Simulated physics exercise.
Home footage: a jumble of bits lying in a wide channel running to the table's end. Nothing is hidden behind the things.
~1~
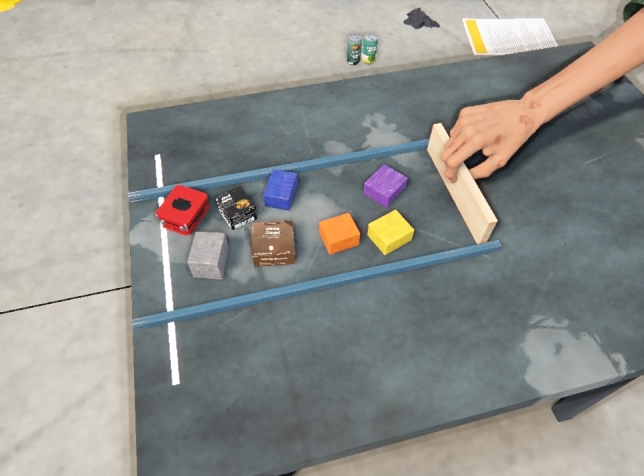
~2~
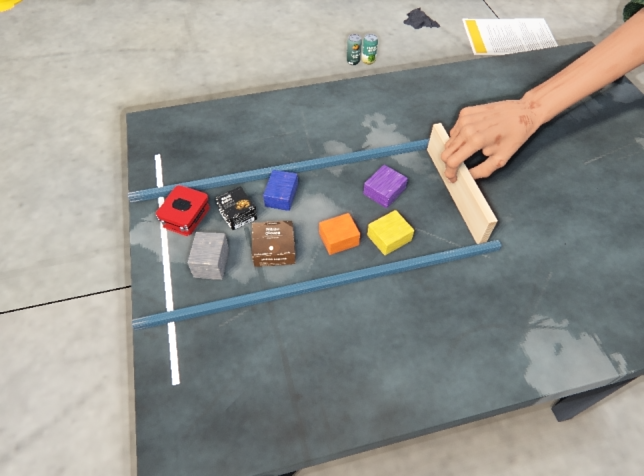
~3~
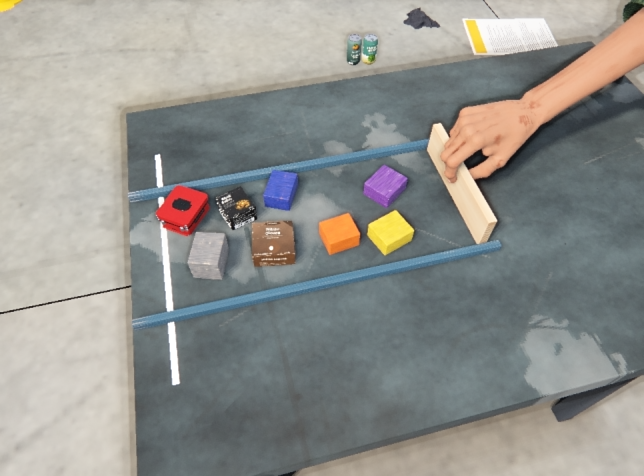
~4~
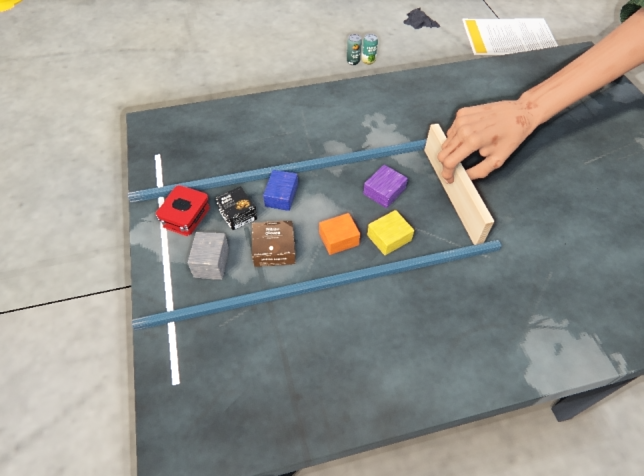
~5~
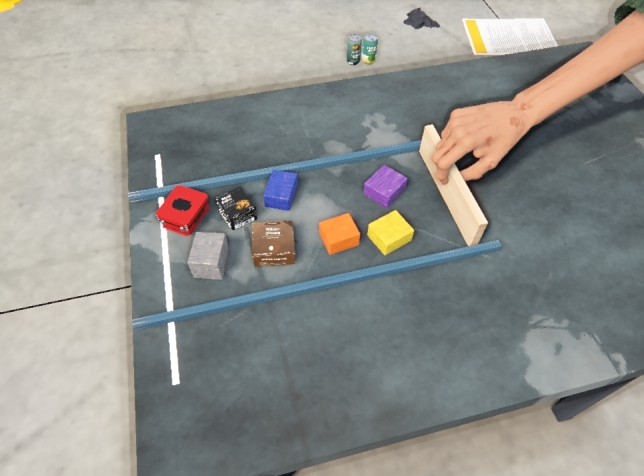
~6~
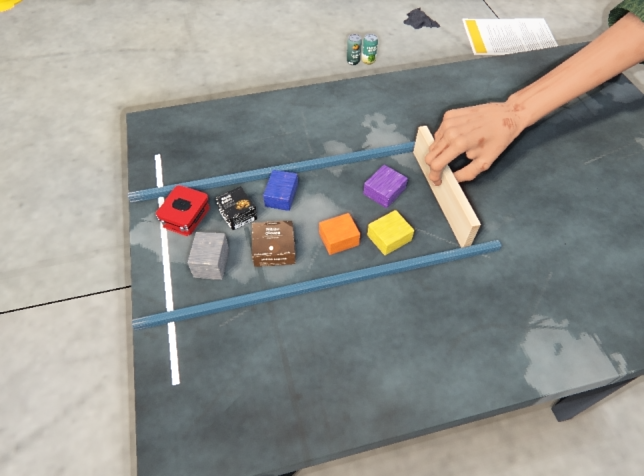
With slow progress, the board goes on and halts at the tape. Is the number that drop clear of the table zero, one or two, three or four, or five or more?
It is five or more.
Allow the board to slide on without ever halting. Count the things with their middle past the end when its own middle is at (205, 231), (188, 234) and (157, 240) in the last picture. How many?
Counts by place: 4 / 4 / 6.
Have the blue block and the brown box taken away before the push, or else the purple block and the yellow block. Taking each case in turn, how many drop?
Tally of falls: 4 for the first try, 4 for the second.
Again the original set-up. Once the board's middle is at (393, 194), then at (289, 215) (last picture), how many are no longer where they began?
2 and 8.
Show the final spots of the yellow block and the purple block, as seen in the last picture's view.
Yellow block: (147, 278); purple block: (144, 224).
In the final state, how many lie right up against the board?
The number is 2.
A little later, none off yet; red case at rest near (184, 211); grey block at rest near (209, 256); black box at rest near (237, 208).
When it is over, the number that fall off is five or more; down, orange block, blue block, brown box, black box, grey block and red case.
